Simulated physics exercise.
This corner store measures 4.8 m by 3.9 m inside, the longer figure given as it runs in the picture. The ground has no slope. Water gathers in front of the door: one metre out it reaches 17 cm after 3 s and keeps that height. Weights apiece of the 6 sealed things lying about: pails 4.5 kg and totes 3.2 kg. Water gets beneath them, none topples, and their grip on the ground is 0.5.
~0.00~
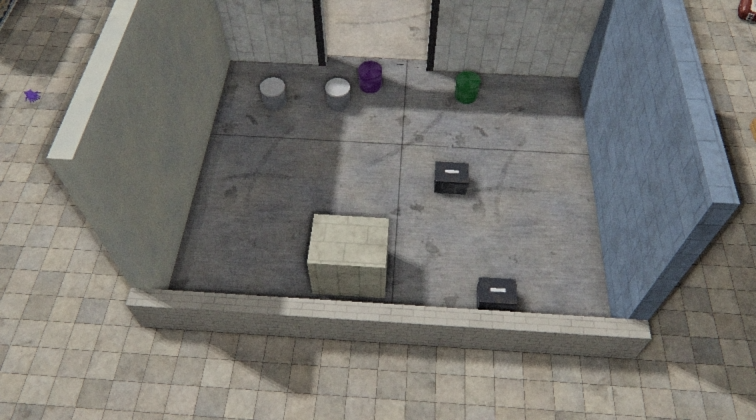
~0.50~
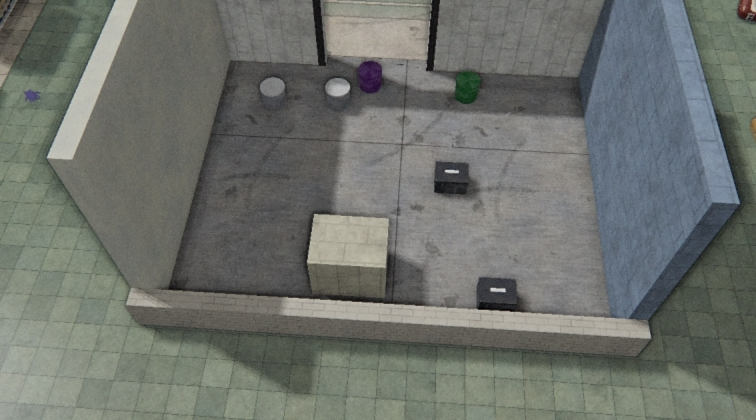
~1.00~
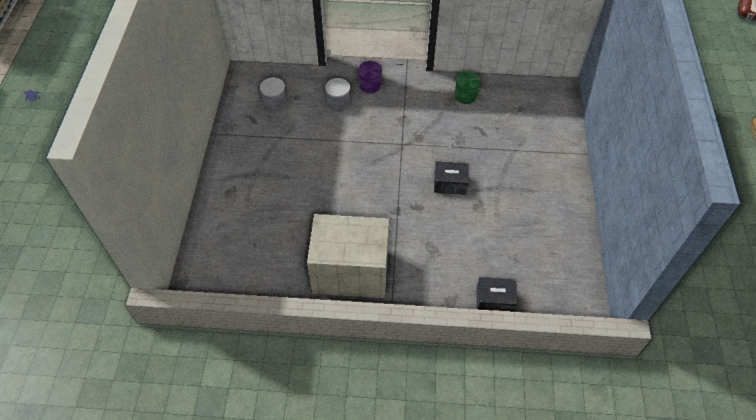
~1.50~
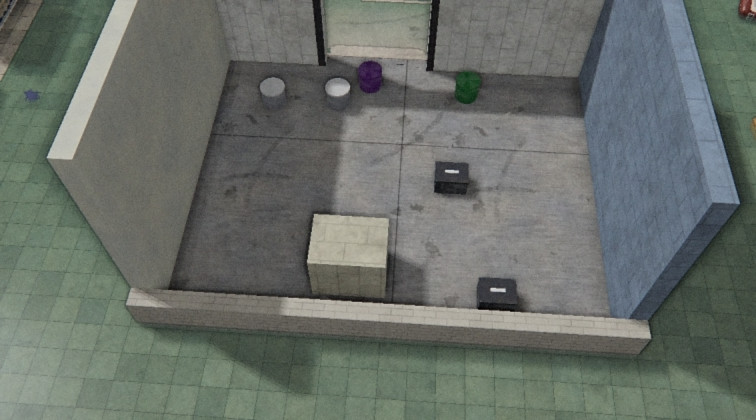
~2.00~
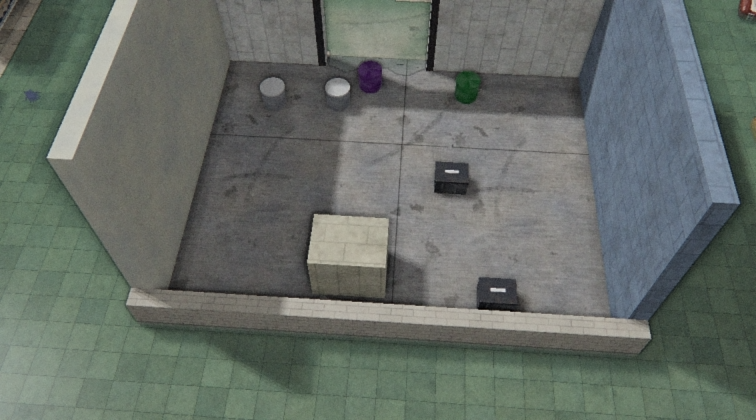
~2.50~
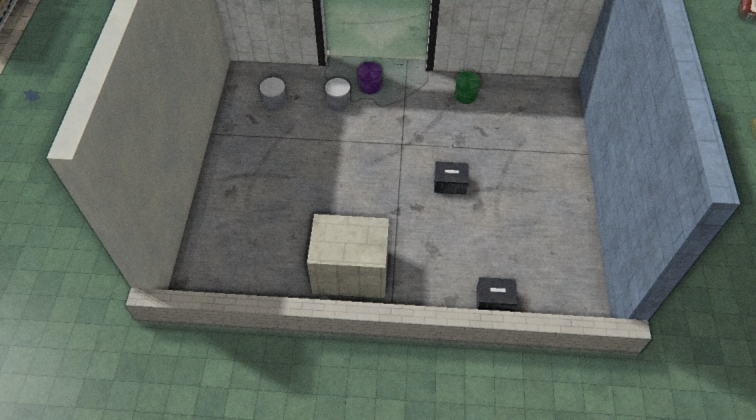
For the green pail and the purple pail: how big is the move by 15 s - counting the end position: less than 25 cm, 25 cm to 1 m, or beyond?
The green pail moves a short way, the purple pail travels far.
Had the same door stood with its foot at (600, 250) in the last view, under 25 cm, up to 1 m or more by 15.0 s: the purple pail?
In that case the purple pail travels far.
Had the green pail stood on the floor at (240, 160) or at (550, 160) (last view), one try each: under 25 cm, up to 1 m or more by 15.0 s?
In that order: It gets carried off; it ends far away.
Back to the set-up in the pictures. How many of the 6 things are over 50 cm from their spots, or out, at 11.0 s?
I count 4.
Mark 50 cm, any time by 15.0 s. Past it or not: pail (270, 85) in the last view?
It is under.
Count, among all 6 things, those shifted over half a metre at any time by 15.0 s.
4 of them.
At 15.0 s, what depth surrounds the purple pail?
About 11 cm.
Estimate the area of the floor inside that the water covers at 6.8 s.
Roughly 16 m2.
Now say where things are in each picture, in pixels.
The green pail at (468, 80), on the bottom; the purple pail at (370, 69), on the bottom; water covers 0.0 m2; 0 of 6 have shifted, in the first frame.
The green pail at (468, 80) rests on the ground; the purple pail at (370, 69), on the bottom; water covers 0.0 m2; 0 of 6 have shifted, in the second frame.
The green pail at (468, 80), on the bottom; the purple pail at (370, 69), on the bottom; 0.0 m2 under water; 0 of 6 have shifted, in the third frame.
The green pail at (468, 80), on the bottom; the purple pail at (370, 69), on the bottom; water covers 0.0 m2; 0 of 6 have shifted, in the fourth frame.
The green pail at (468, 80), on the bottom; the purple pail at (370, 69) rests on the ground; 0.0 m2 under water; 0 of 6 have shifted, in the fifth frame.
The green pail at (468, 80), on the bottom; the purple pail at (370, 70) rests on the ground; 0.6 m2 under water; 0 of 6 have shifted, in the sixth frame.
After 3.5 s the green pail is near (468, 80), 0.0 m from its start, aground; the purple pail is near (371, 121), 0.9 m from its start, aground; 0 afloat.
After 6.8 s the green pail is near (468, 80), 0.0 m from its start, aground; the purple pail is near (413, 237), 2.7 m from its start, aground; 2 afloat.
After 11.0 s the green pail is near (468, 80), 0.0 m from its start, aground; the purple pail is near (549, 291), 3.8 m from its start, afloat; 4 afloat.
After 15.0 s the green pail is near (440, 91), 0.4 m from its start, afloat; the purple pail is near (569, 280), 3.8 m from its start, afloat; 5 afloat.
